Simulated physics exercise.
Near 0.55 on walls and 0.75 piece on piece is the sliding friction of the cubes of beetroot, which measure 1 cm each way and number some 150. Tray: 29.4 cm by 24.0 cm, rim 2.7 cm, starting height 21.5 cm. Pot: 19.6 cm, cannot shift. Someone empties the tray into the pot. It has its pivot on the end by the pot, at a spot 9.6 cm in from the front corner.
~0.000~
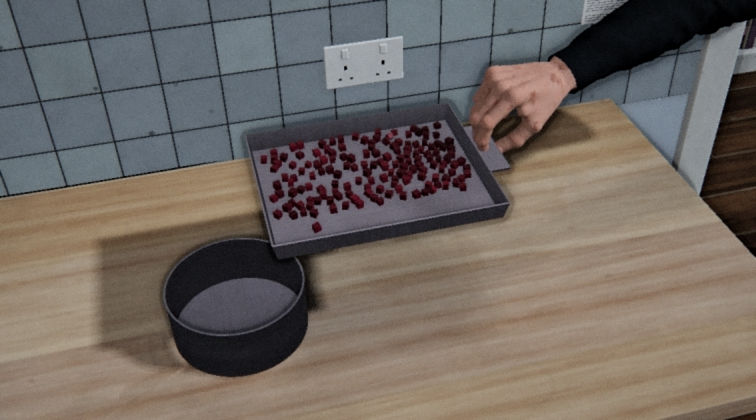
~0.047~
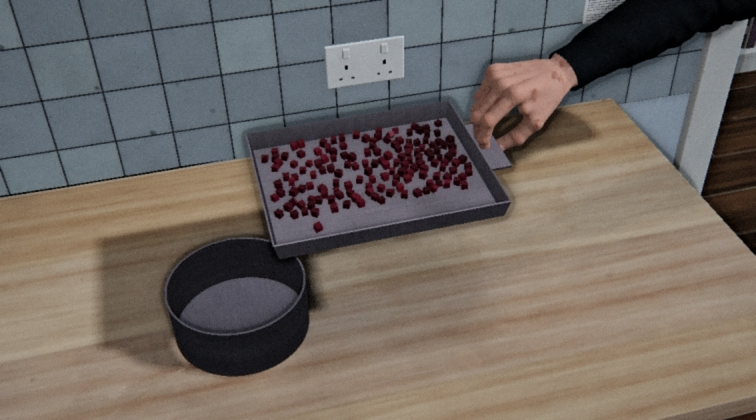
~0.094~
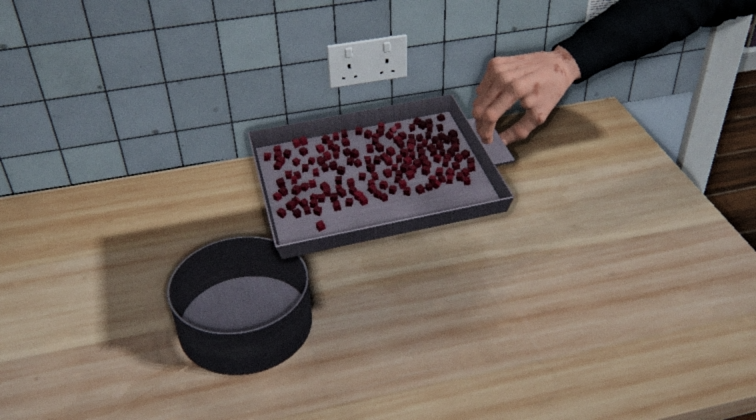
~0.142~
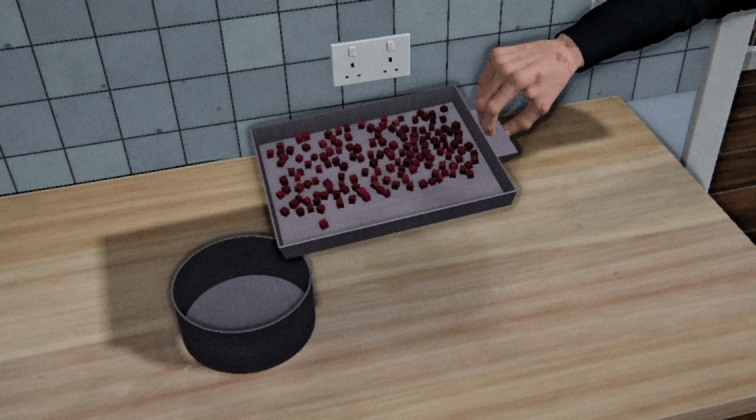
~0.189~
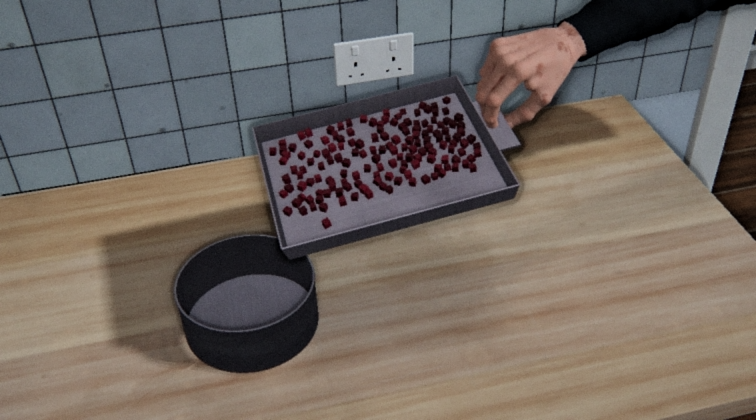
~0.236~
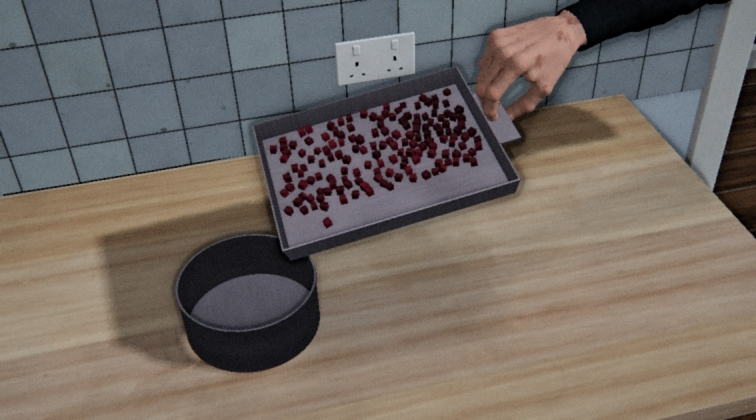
On a wooden kitchen counter, a hand at the right held a shallow gray tray of small dark red pieces beside a round pot, then slowly raised its right side, the pieces barely shifting.
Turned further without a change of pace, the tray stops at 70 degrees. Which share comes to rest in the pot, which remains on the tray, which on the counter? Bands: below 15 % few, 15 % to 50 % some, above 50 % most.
Result: Pot: Few, tray: Most, counter: Some.
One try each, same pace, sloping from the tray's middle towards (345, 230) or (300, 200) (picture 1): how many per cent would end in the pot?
Near 0 and 15 per cent, in that order.
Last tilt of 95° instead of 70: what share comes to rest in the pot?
In that case it comes to about 35 in a hundred.
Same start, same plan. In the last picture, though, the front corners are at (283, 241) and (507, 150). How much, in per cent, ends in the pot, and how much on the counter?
Split: Pot = 40, counter = 15.
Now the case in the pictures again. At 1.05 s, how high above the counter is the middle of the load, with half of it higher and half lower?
Some 22 cm above the counter.
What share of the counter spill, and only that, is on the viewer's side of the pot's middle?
Near 90 in a hundred.
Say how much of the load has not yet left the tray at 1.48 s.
Something like 60 percent, roughly.
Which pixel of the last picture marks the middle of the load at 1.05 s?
(292, 227) or thereabouts.
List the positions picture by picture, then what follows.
The first picture shows tray tilt 0 degrees, front corners at (276, 243) and (504, 201); middle of the pieces at (374, 165); pot at (234, 284).
The second picture shows tray tilt 1 degrees, front corners at (277, 242) and (505, 199); middle of the pieces at (375, 164).
The third picture shows tray tilt 2 degrees, front corners at (280, 243) and (508, 195); middle of the pieces at (377, 160).
The fourth picture shows tray tilt 5 degrees, front corners at (283, 243) and (511, 189), lowest corner left front; middle of the pieces at (380, 155).
The fifth picture shows tray tilt 7 degrees, front corners at (286, 245) and (514, 183), lowest corner left front; middle of the pieces at (382, 150).
The sixth picture shows tray tilt 10 degrees, front corners at (287, 246) and (514, 178), lowest corner left front; middle of the pieces at (383, 145); pot at (246, 280). Its pace works out near 60 degrees a second.
Then, at 0.73 s, tilt 39 degrees; the tray holds 100 %, the pot 0 %.
Then, at 1.05 s, tilt 57 degrees; the tray holds 95 %, the pot 0 %.
Then, at 1.48 s, tilt 70 degrees; the tray holds 60 %, the pot 5 %.
At rest (2.6 s), pot 10 %, tray 60 %, counter 30 %.
